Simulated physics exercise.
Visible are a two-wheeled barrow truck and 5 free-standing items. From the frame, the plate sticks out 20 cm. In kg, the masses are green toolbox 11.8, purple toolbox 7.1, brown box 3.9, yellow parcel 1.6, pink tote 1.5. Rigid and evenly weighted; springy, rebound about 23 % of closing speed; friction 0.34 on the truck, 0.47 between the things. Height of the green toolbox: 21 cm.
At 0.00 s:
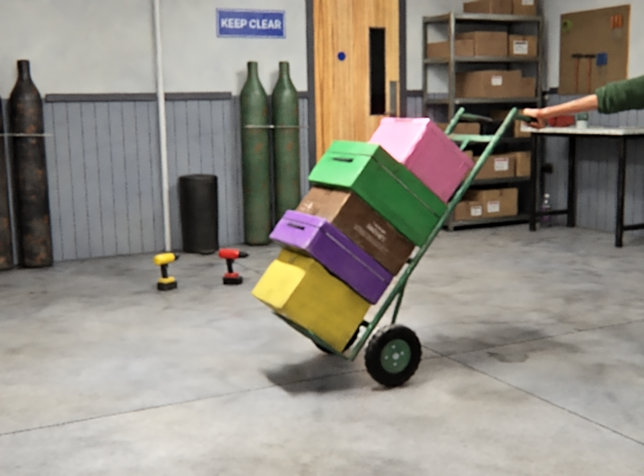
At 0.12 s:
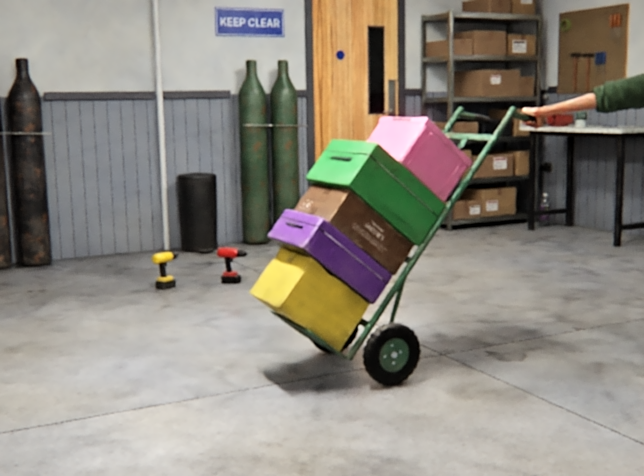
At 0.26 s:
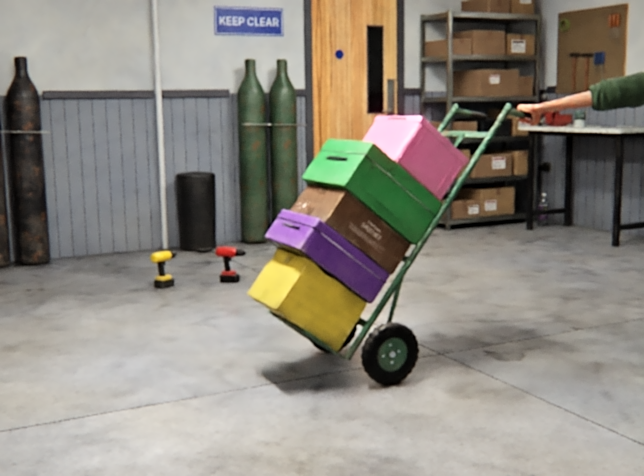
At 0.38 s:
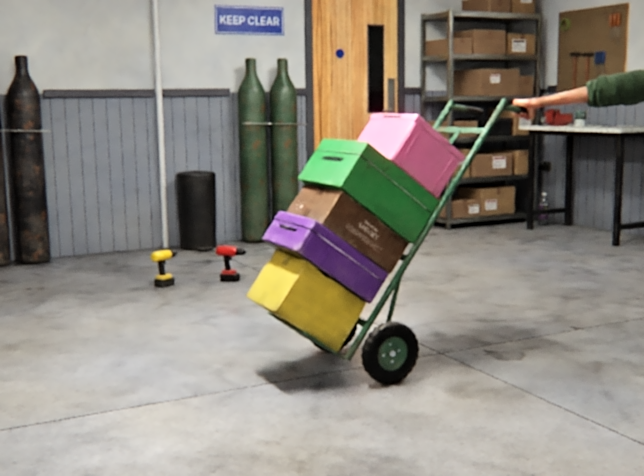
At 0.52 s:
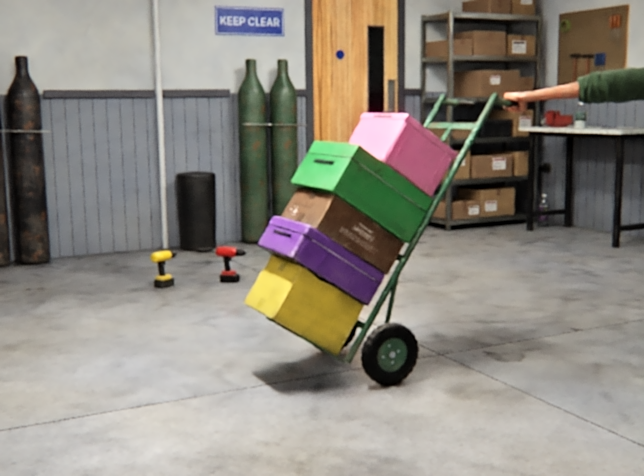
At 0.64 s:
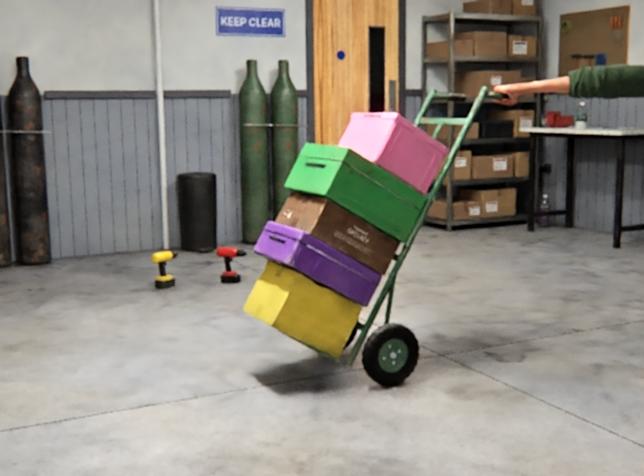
A green two-wheeled hand truck leans back to the right in a grey-floored workshop, seen from the side by a still camera, its stack running yellow, purple, brown, green and pink from bottom to top. Gas cylinders and two small drills sit to the left, with shelves and a workbench behind. A green-sleeved arm at right grips the handle and tilts the loaded truck gradually more upright.
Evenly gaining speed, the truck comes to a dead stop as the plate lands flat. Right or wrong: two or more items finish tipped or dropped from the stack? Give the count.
Right, three or more.
After 1.74 s, truck upright; green toolbox 15° off its base near (243, 225); purple toolbox 15° off its base near (264, 303); pink tote 15° off its base.
After 2.44 s, truck upright; green toolbox and pink tote now dropped from the stack; purple toolbox 51° off its base near (217, 318); brown box 51° off its base.
After 2.74 s, truck upright; purple toolbox and brown box now dropped from the stack; yellow parcel on its side.
In the end (3.5 s), dropped from the stack, green toolbox, purple toolbox, brown box and pink tote; toppled on the truck, yellow parcel. At the end, from the last picture's camera, purple toolbox near (127, 357).
